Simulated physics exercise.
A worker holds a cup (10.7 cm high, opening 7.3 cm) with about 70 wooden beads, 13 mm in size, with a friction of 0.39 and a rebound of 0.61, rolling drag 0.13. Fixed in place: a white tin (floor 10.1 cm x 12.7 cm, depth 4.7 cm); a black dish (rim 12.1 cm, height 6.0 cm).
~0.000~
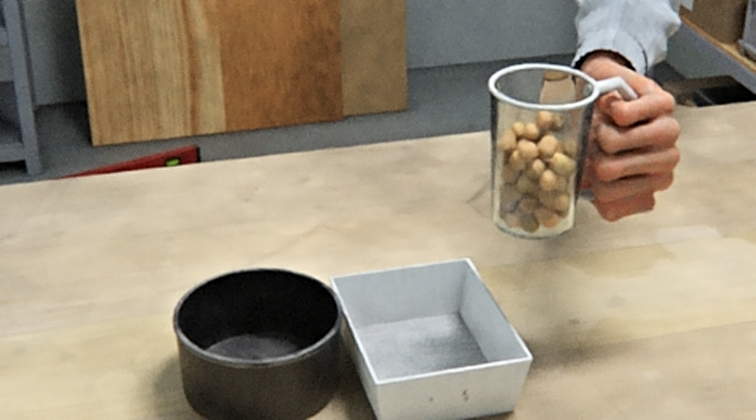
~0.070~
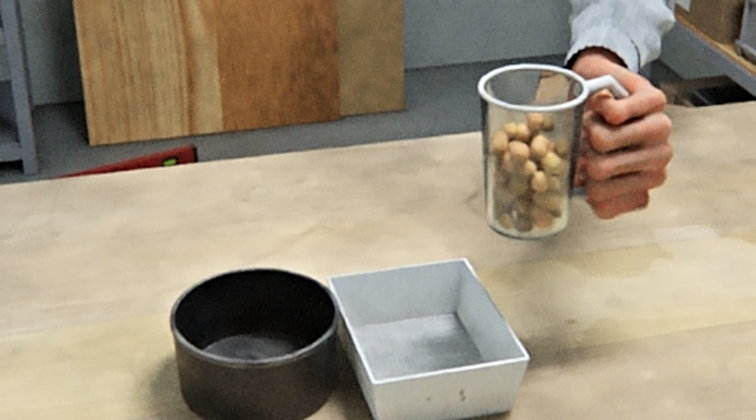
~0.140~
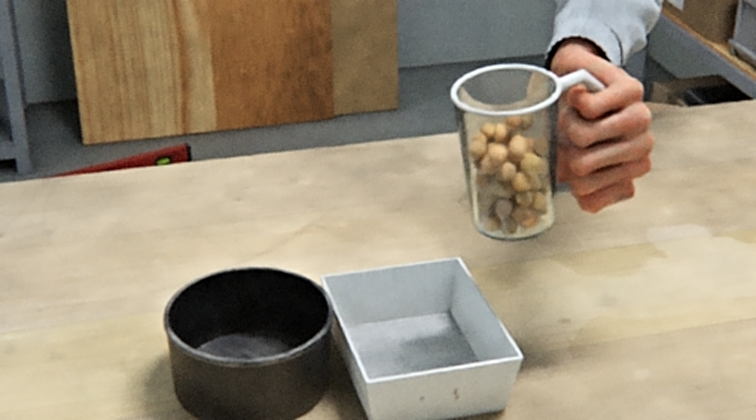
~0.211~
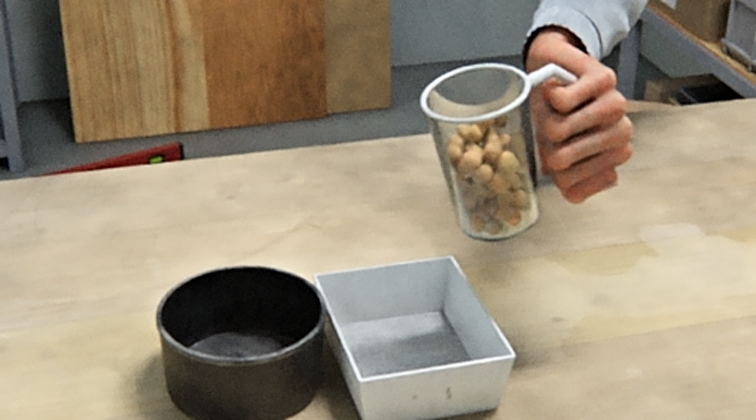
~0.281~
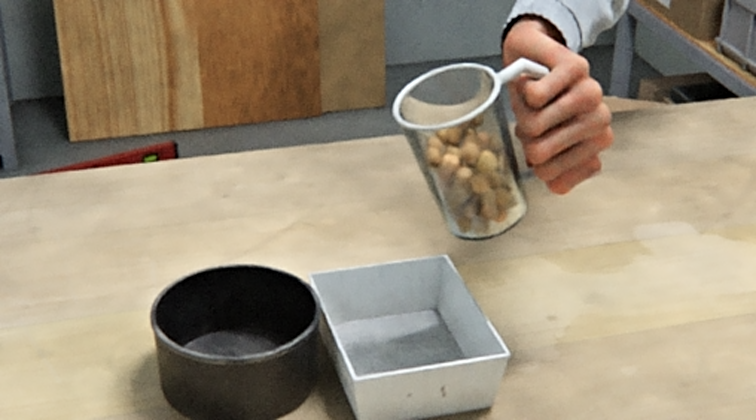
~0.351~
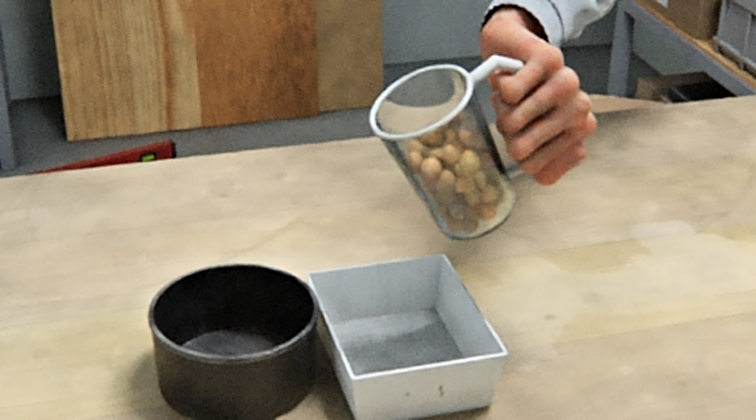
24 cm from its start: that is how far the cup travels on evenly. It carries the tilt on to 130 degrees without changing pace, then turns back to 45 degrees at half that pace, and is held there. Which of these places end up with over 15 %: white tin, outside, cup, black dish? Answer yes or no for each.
White tin - no; outside - yes; cup - no; black dish - no.
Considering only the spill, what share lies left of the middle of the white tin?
Share of spill: Approx. 100 %.
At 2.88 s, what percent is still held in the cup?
Roughly 0 percent.
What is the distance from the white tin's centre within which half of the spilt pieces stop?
Some 32 centimetres.
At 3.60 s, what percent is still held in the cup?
I'd guess roughly 0 per cent.
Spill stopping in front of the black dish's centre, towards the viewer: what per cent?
Around 60 percent.
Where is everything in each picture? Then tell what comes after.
Cup at (540, 129); tilt 0 degrees; moved 0.0 cm; lip at (497, 94); top of the load at (533, 141); white tin at (426, 316); black dish at (258, 312), in the first picture.
Cup at (531, 131); tilt 2 degrees; moved 0.4 cm; lip at (486, 96); top of the load at (525, 141), in the second picture.
Cup at (509, 135); tilt 7 degrees; moved 1.5 cm; low side left; lip at (458, 103); top of the load at (505, 141), in the third picture.
Cup at (484, 139); tilt 14 degrees; moved 2.7 cm; low side left; lip at (428, 111); top of the load at (494, 141), in the fourth picture.
Cup at (462, 142); tilt 21 degrees; moved 3.8 cm; low side left; lip at (400, 120); top of the load at (456, 140), in the fifth picture.
Cup at (443, 145); tilt 27 degrees; moved 5.0 cm; low side left; lip at (376, 130); top of the load at (438, 142); white tin at (402, 311); black dish at (234, 308). It turns about 95 degrees a second, in the sixth picture.
Then, at 1.32 s, tilt 118 degrees; cup 85 %, black dish 5 %, in the air 10 %; middle of all pieces near (221, 214).
Then, at 2.14 s, tilt 103 degrees; outside 95 %, black dish 5 %.
After 2.88 s, tilt 69 degrees; outside 95 %, black dish 5 %.
Then, at 3.60 s, tilt 45 degrees; outside 95 %, black dish 5 %.
In the end, at 3.8 s, white tin 0 %, outside 95 %, cup 0 %, black dish 5 %.
